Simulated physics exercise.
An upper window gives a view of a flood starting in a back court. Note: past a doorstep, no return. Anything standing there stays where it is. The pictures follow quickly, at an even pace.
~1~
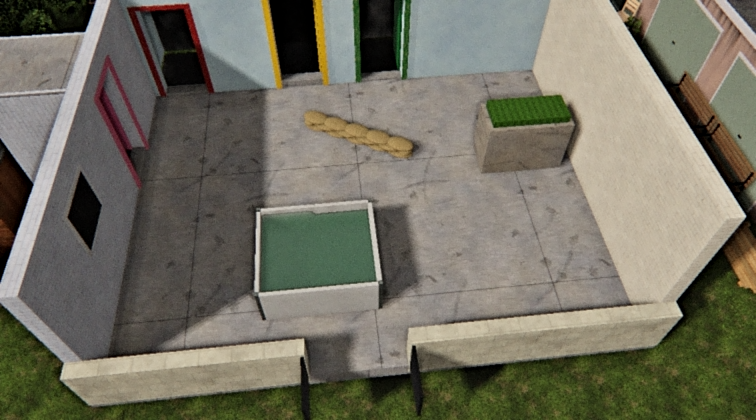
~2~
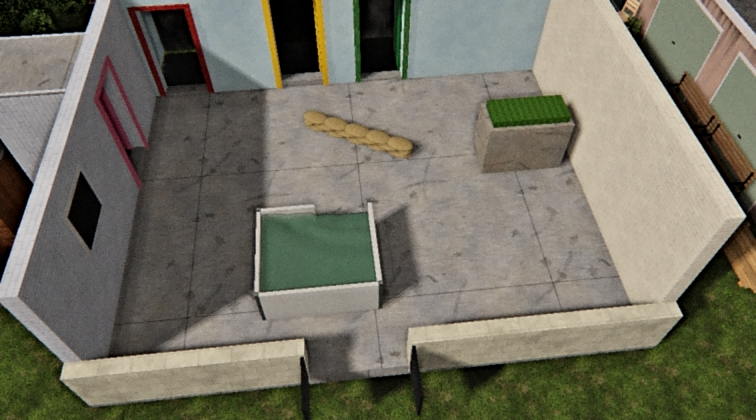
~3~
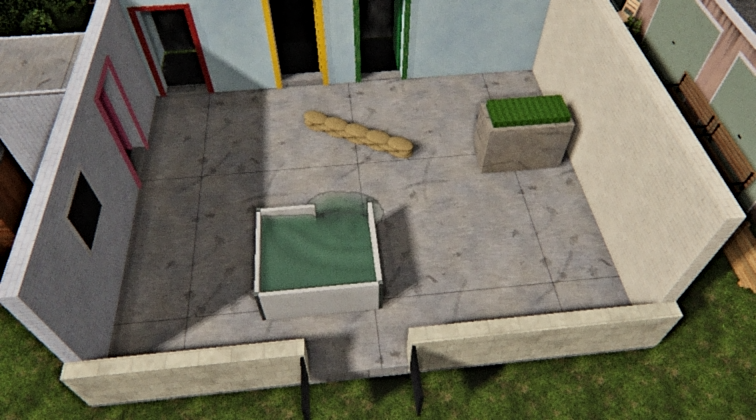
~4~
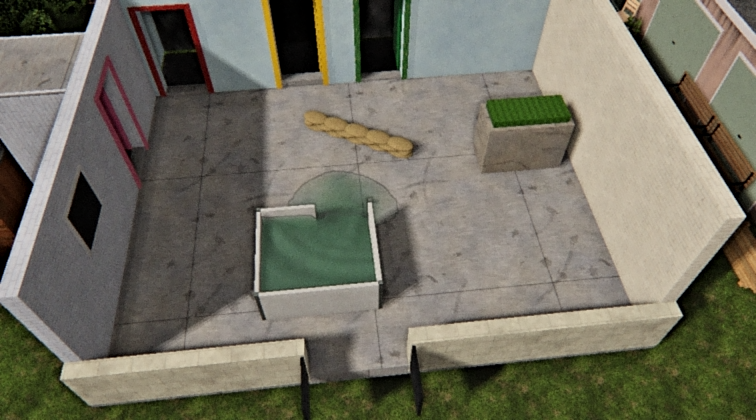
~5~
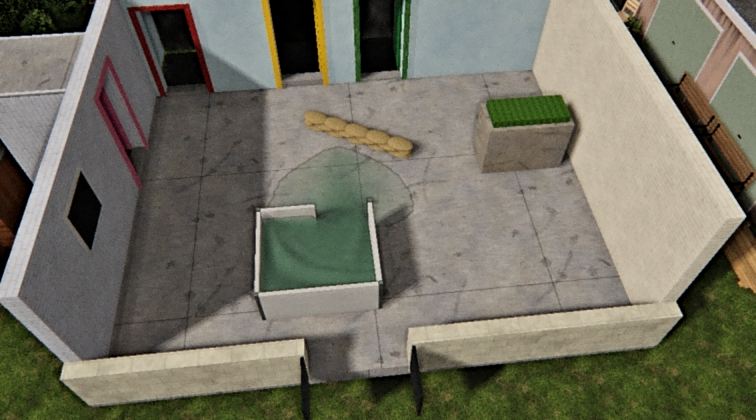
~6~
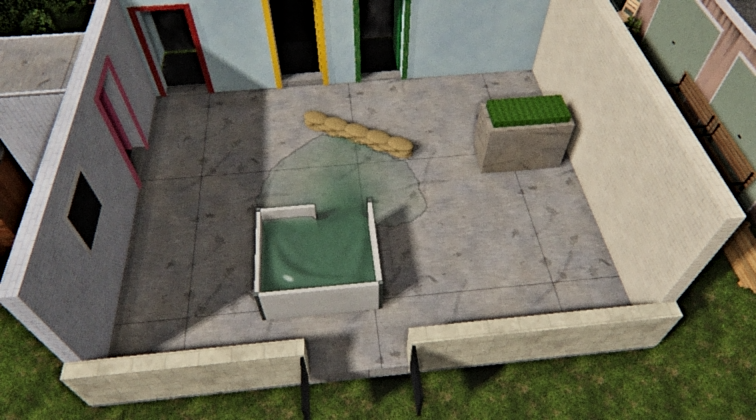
A paved back court with pale walls is seen from high above, looking down past a low front wall and grass. A white-sided open tank of green water stands near the front opening, with a tan row of sandbags beyond it and a green-topped block at right. A gap opens in the tank's far side, and water pours out, fanning thinly across the grey paving towards the sandbags, while the view stays still.
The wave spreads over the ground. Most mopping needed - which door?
Red door.
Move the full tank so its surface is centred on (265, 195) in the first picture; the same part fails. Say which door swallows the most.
It's the one in red.
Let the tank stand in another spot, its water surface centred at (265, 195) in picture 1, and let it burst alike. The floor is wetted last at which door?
Answer: The door marked pink.
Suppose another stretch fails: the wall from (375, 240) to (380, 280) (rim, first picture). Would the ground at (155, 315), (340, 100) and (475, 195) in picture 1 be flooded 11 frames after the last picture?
Untouched, untouched, soaked.
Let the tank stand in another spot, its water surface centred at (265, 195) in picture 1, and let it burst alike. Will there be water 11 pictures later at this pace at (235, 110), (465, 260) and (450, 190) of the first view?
Log, spots in order: Taken by the flood / unwetted / taken by the flood.
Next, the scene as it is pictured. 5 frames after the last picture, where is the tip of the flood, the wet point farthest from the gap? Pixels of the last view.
I'd say around (275, 100).
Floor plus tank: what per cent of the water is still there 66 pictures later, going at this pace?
96 percent or thereabouts.
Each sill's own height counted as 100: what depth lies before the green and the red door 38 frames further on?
In order: Roughly 40 and 170 in a hundred.
A moment on, water covers 15 % of the floor; green door not reached, red door not reached, yellow door not reached, pink door not reached.
Next, water covers 20 % of the floor; green door not reached, red door wet at the sill, nothing in, yellow door not reached, pink door not reached.
Then, water covers 40 % of the floor; green door not reached, red door a trickle in, yellow door wet at the sill, nothing in, pink door wet at the sill, nothing in.
Later, water covers 60 % of the floor; green door wet at the sill, nothing in, red door some in, yellow door wet at the sill, nothing in, pink door a trickle in.
In the end, water covers 85 % of the floor; green door wet at the sill, nothing in, red door a lot in, yellow door wet at the sill, nothing in, pink door a trickle in; the red door has let in the most.
